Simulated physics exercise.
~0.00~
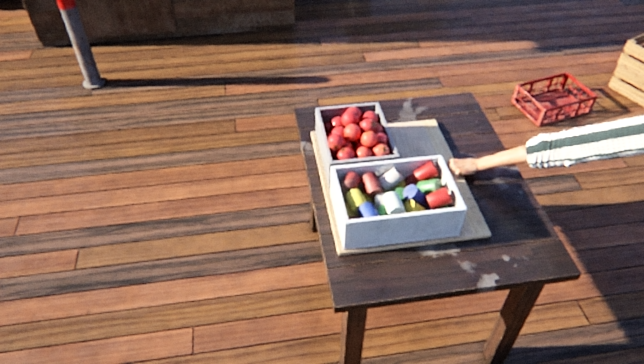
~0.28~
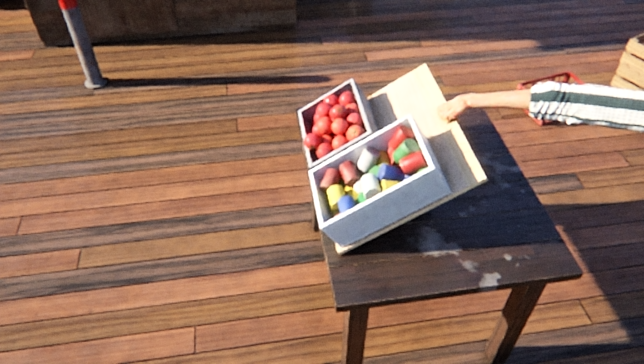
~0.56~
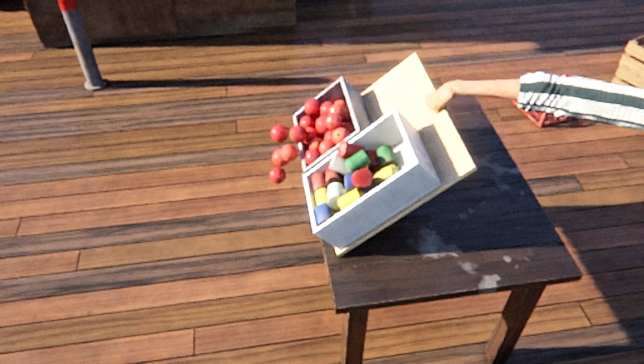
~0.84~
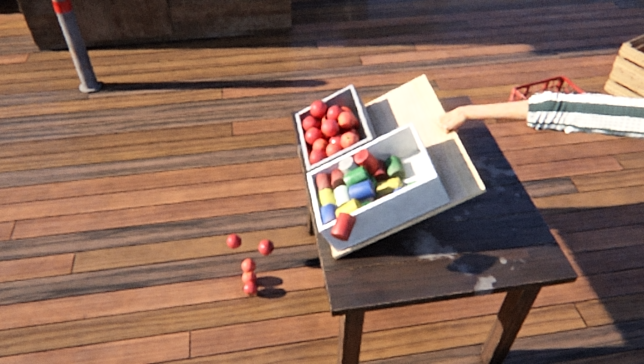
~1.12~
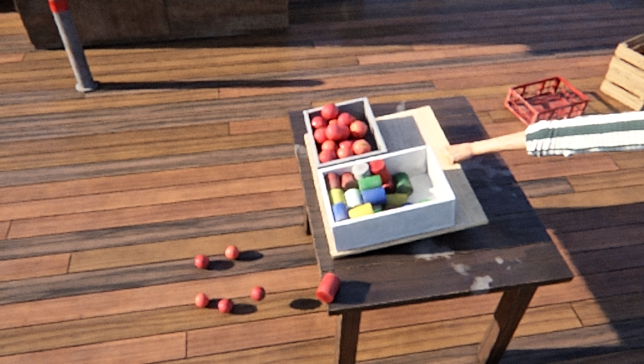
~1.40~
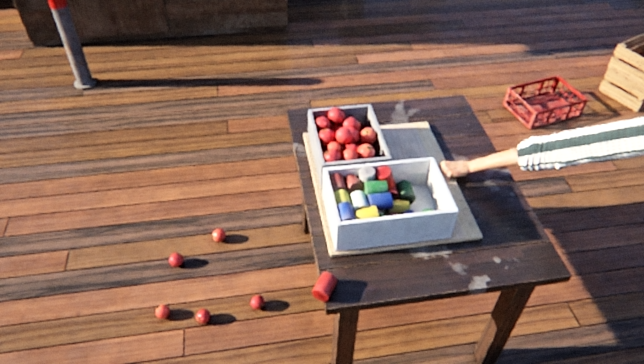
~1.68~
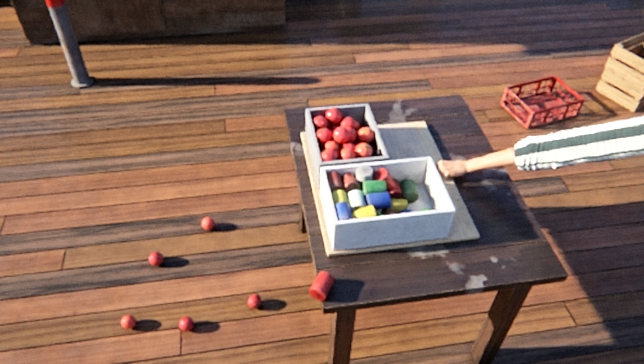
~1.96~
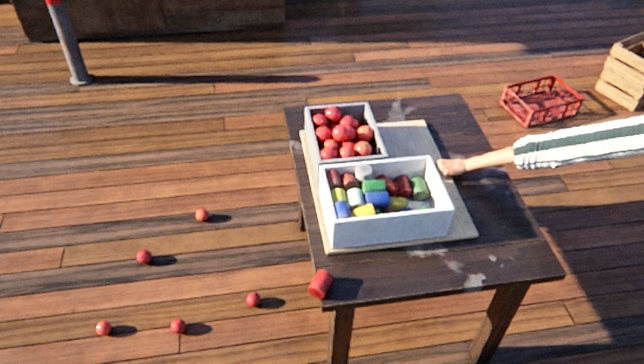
To begin with, a white box of colourful spice jars and a grey box of red tomatoes sit on a board on a dark table, with a hand at the board's right edge. The hand raises that side, so the board and both boxes lean steeply to the left. Several tomatoes spill over the grey box's low wall and drop to the wooden deck. As the board comes back down, one red jar tumbles out onto the table's edge. The board lies flat again, the fallen tomatoes roll leftward across the planks, and most pieces remain in their boxes.
